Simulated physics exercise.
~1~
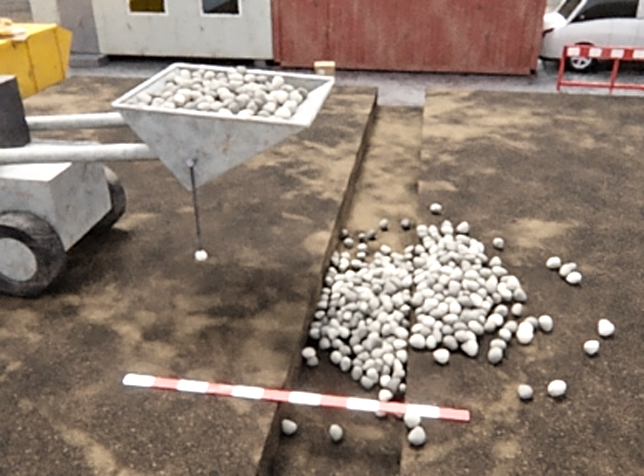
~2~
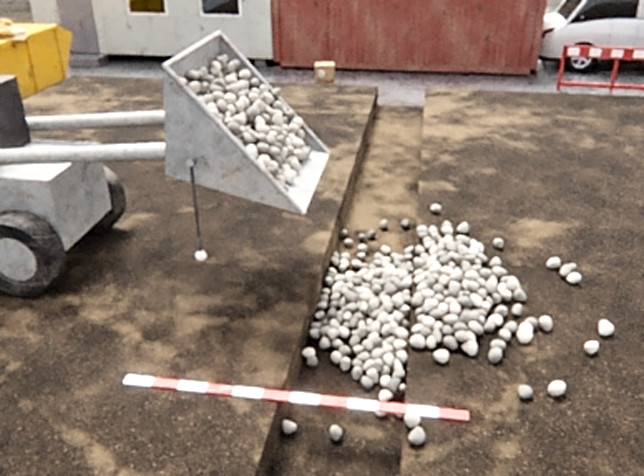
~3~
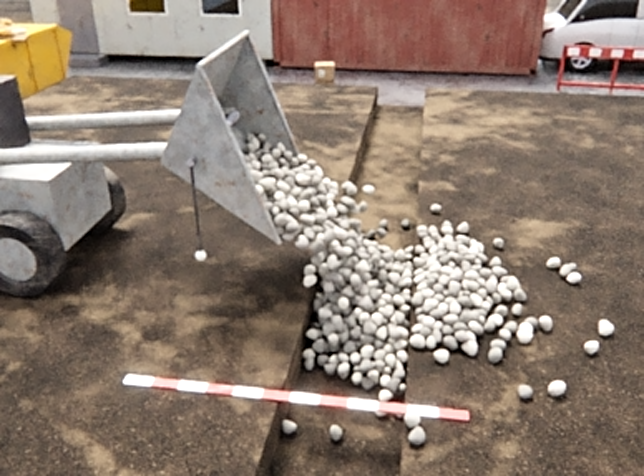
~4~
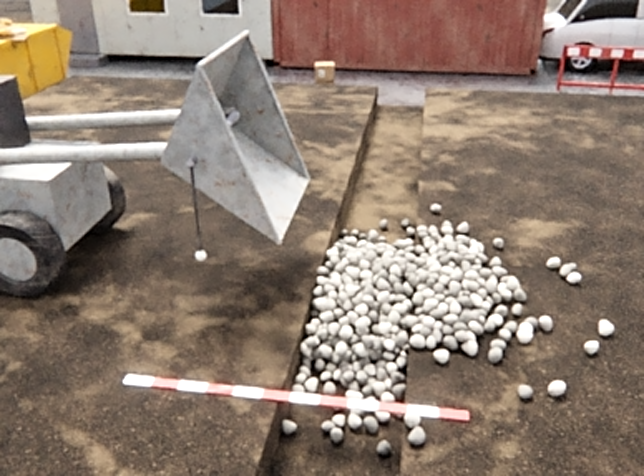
Grey loader bucket tipping forward and pouring pale rounded stones into a trench, enlarging the heap already there and ending empty.
